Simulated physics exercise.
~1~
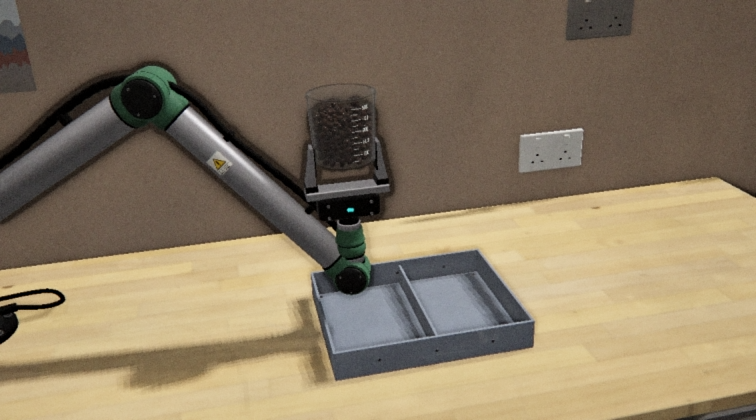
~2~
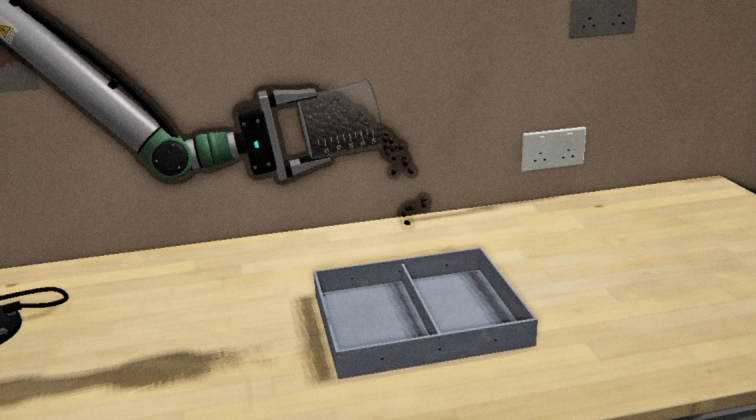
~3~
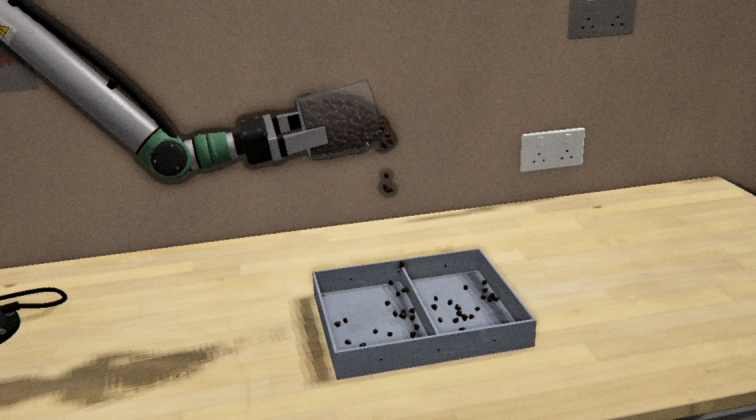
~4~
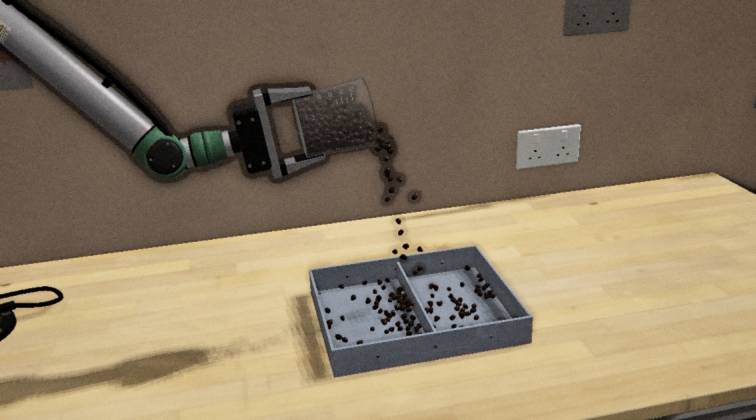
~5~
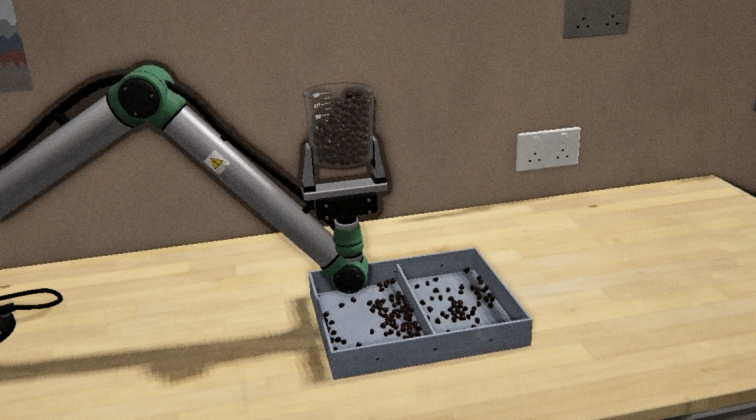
In the video, a robot arm with green joints holds a clear cup of dark beans upright, then tips it above a divided grey tray on a wooden table. Beans spill into both compartments before the arm returns the cup upright, still holding many beans.
